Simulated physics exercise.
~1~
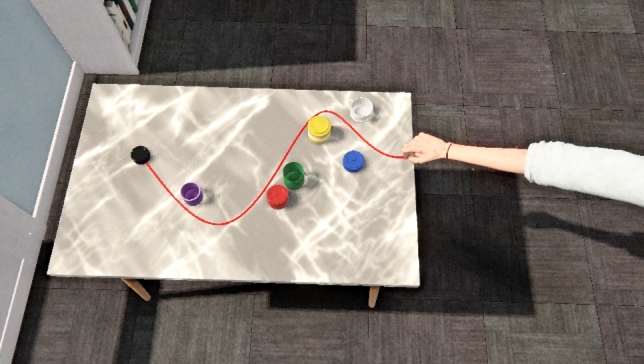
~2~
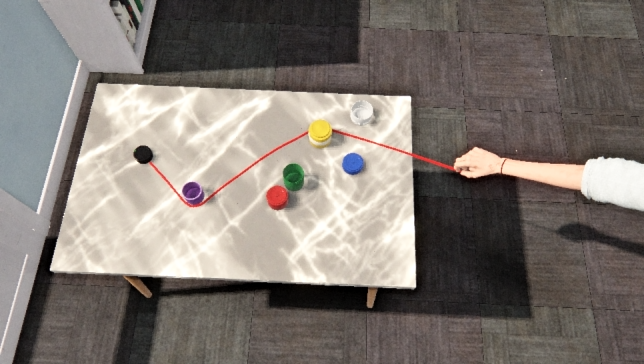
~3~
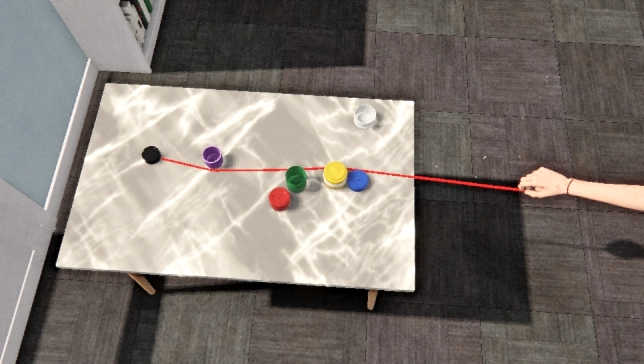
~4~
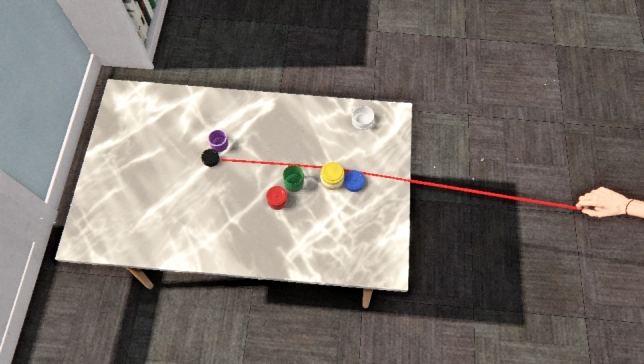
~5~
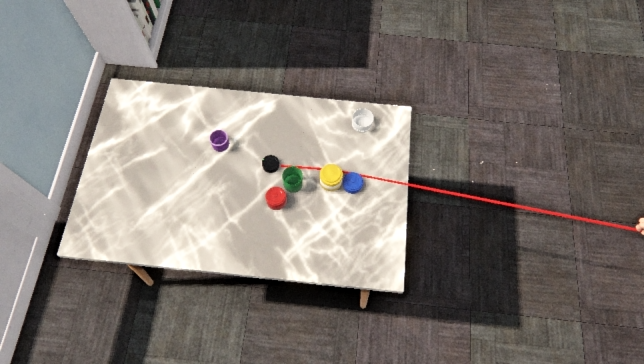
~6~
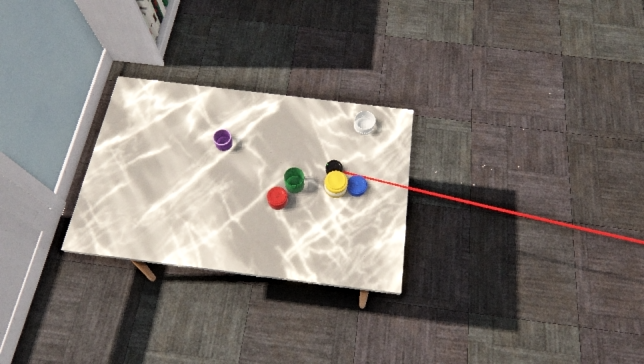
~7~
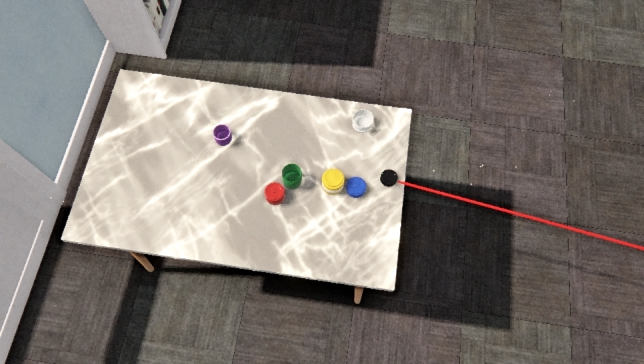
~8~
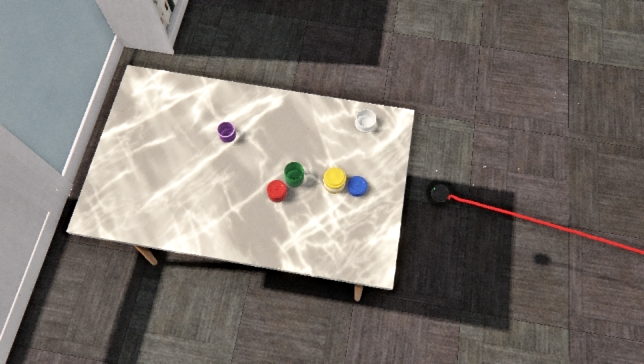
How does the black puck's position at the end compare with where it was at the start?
At the start the black puck sits near the left end of the table, and by the end it has been pulled all the way across and is beyond the right edge, off the tabletop.
